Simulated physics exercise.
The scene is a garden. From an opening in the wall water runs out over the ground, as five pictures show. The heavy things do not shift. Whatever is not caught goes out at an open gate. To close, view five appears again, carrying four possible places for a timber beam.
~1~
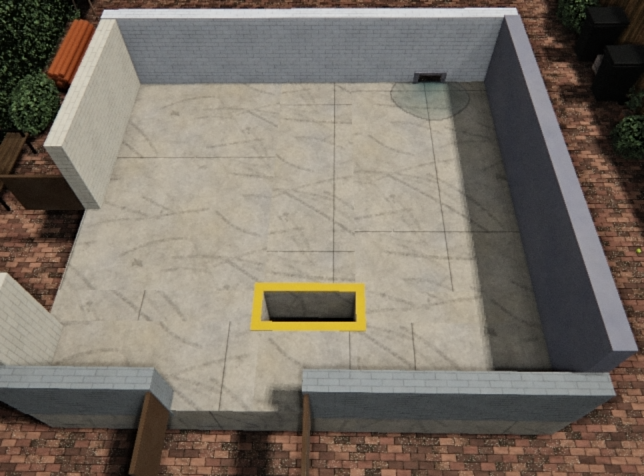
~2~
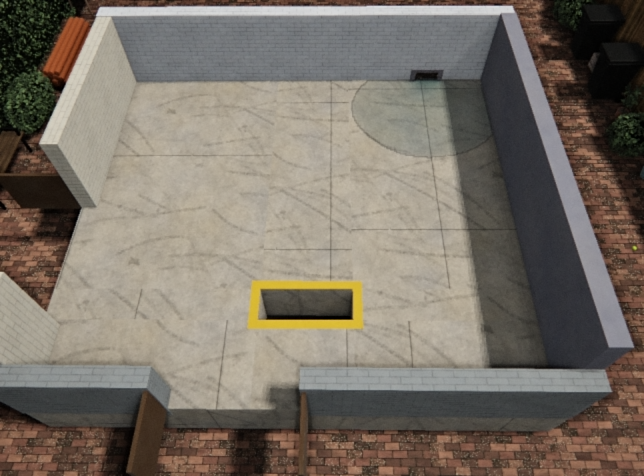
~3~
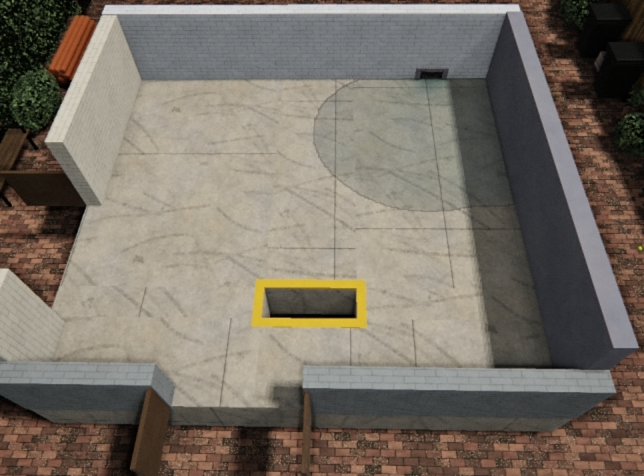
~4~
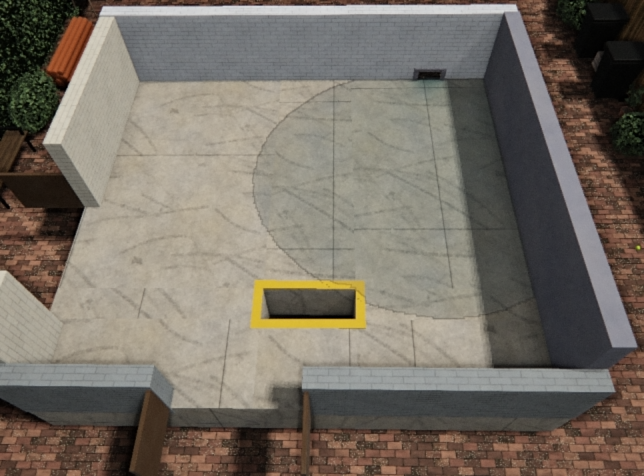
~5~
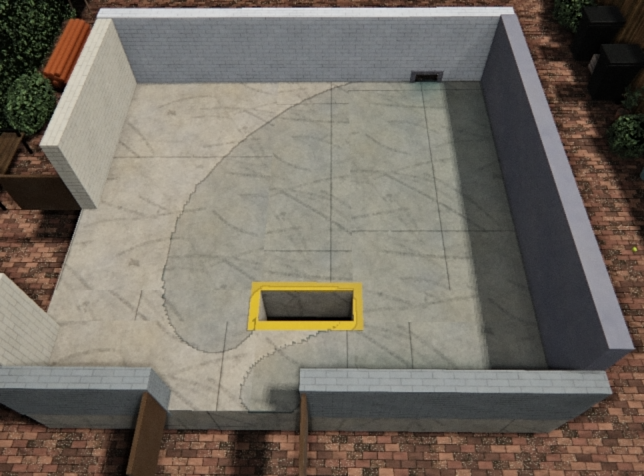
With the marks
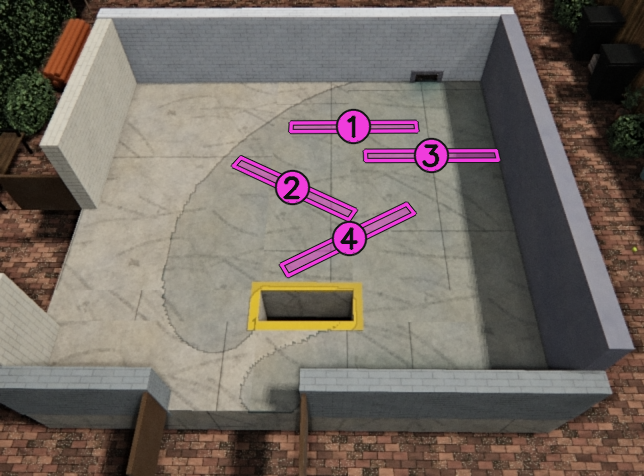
Water spreads in a widening arc from a small opening in the back wall across the walled garden's pale paved floor, then reaches the yellow-edged drain and wraps around it, leaving the left side dry.
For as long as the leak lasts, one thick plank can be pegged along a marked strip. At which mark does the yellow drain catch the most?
2 works best here.
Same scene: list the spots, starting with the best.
The order is 2, 1, 4, 3.
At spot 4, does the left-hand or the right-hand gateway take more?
The right gate.
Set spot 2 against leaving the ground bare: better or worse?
Spot 2 is worse.
On the marked copy, 1 from (291, 127) to (416, 126); 2 from (237, 161) to (352, 214); 3 from (365, 155) to (497, 155); 4 from (284, 270) to (410, 208).
With 1, about 22 % of the stream goes into the yellow drain, about 78 % out by the gates.
With 2, about 28 % of the stream goes into the yellow drain, about 71 % out by the gates.
With 3, about 10 % of the stream goes into the yellow drain, about 90 % out by the gates.
With 4, about 14 % of the stream goes into the yellow drain, about 86 % out by the gates.
